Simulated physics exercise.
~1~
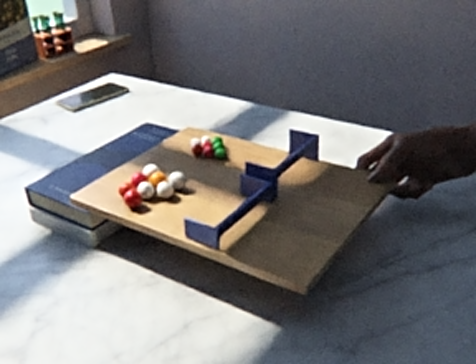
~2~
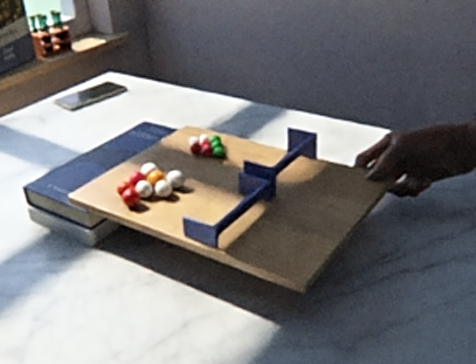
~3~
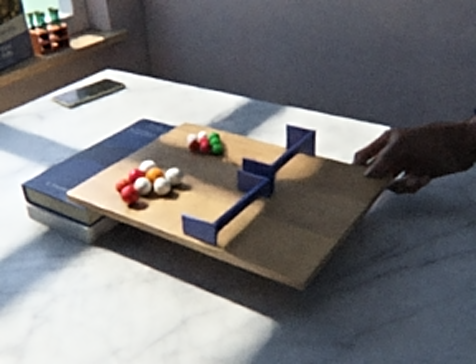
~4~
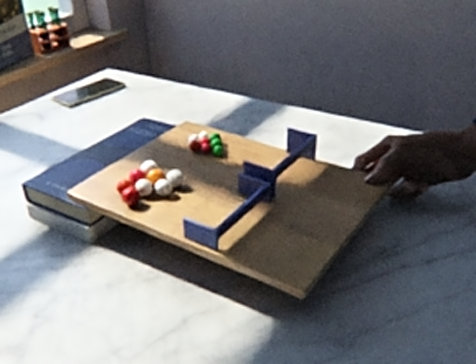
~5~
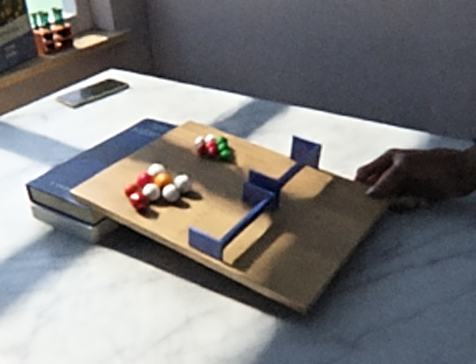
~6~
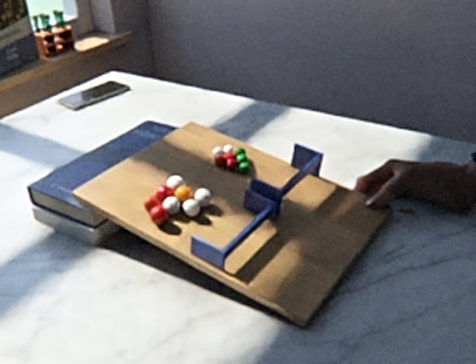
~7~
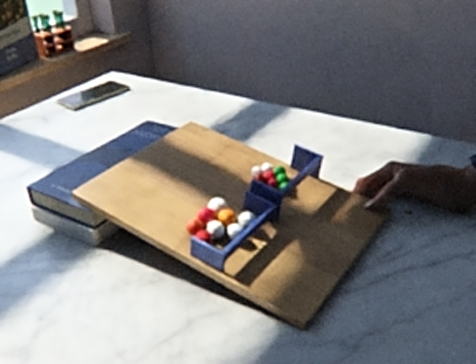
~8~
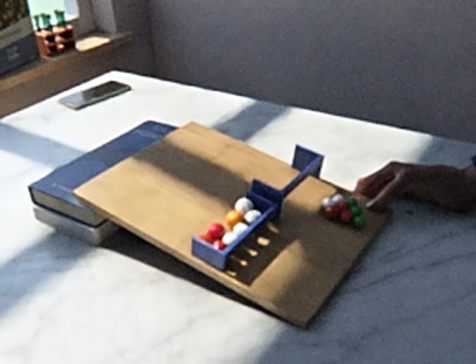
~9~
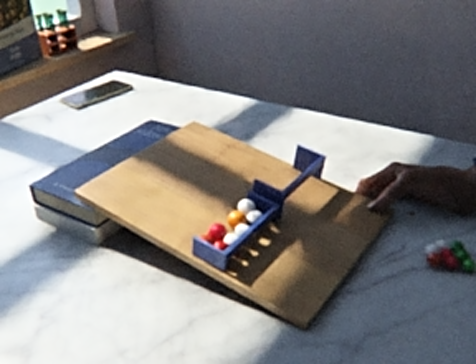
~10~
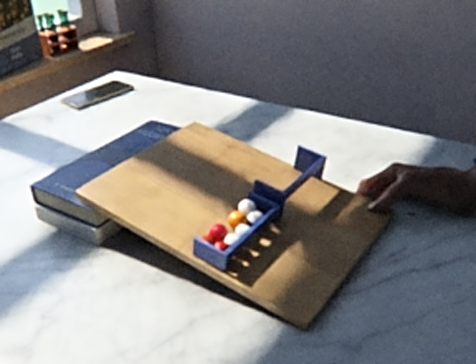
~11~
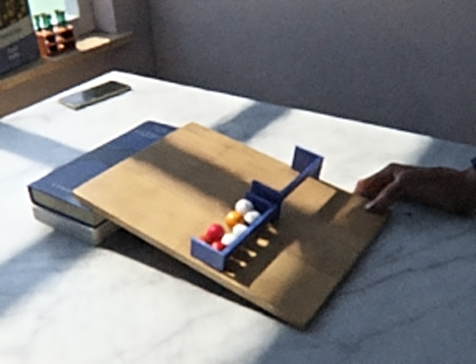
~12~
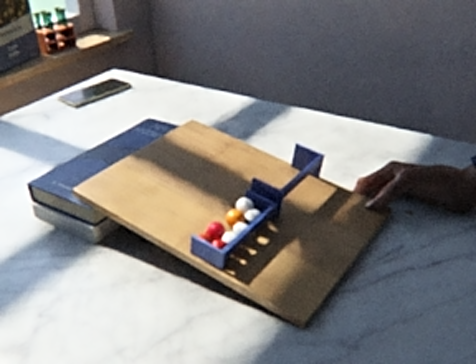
A hand lowers a wooden board; one ball group stops behind blue barriers, another rolls off.
